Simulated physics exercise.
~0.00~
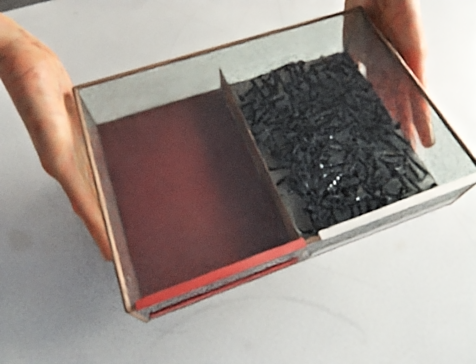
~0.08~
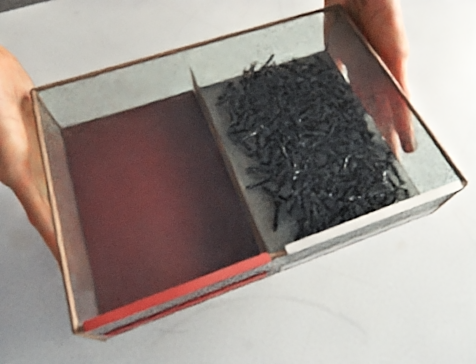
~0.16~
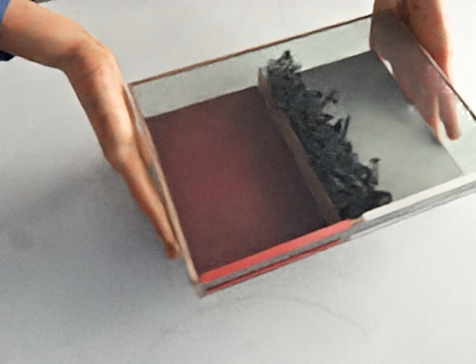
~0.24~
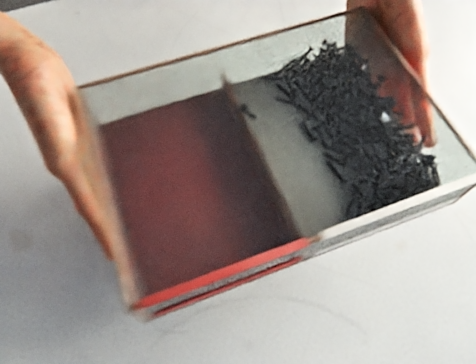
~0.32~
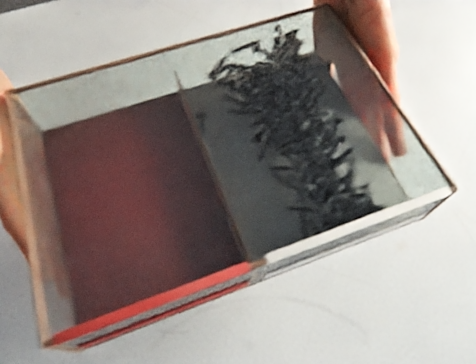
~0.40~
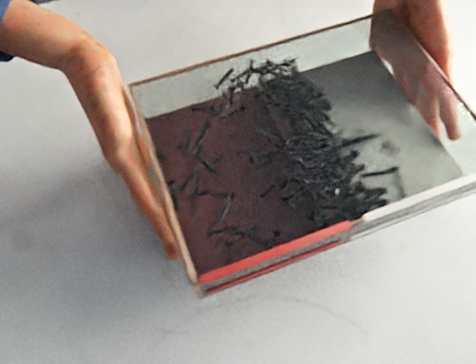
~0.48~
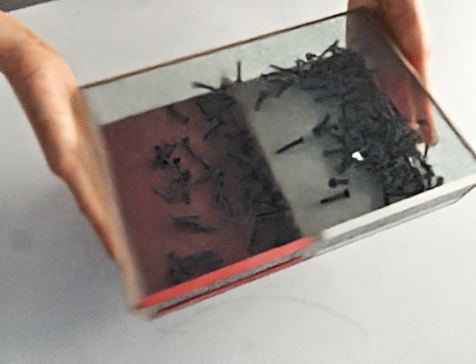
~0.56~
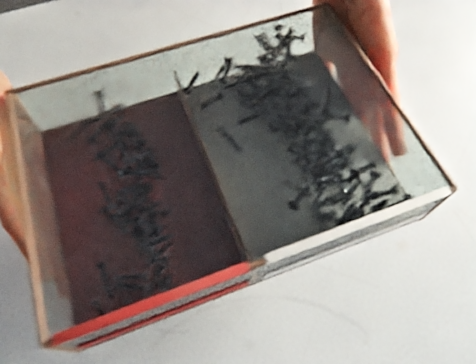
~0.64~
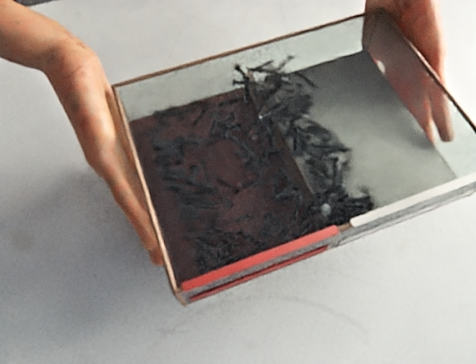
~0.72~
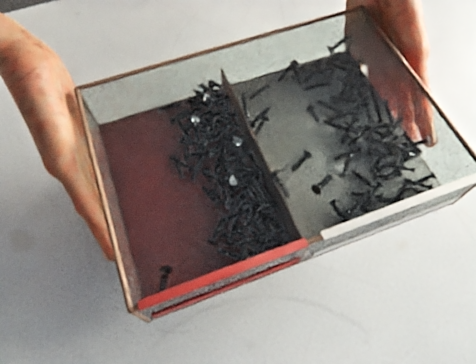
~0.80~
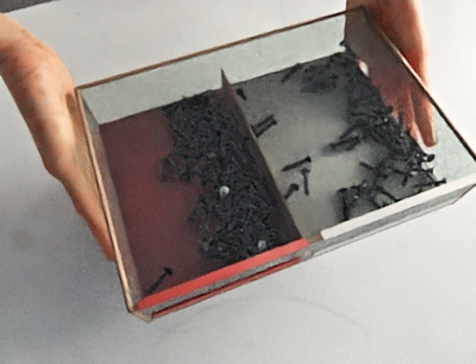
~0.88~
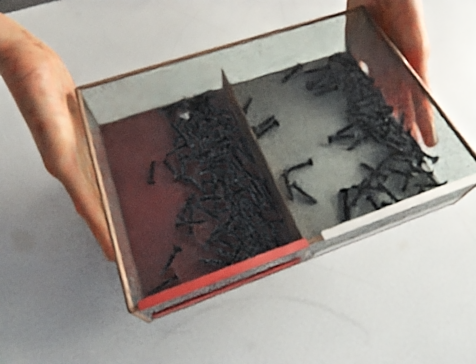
In this clip, two hands shake a clear box side to side, and small black screws that start in the white right compartment slide and scatter over the divider into the red left one, until the box is held still with screws lying in both compartments.
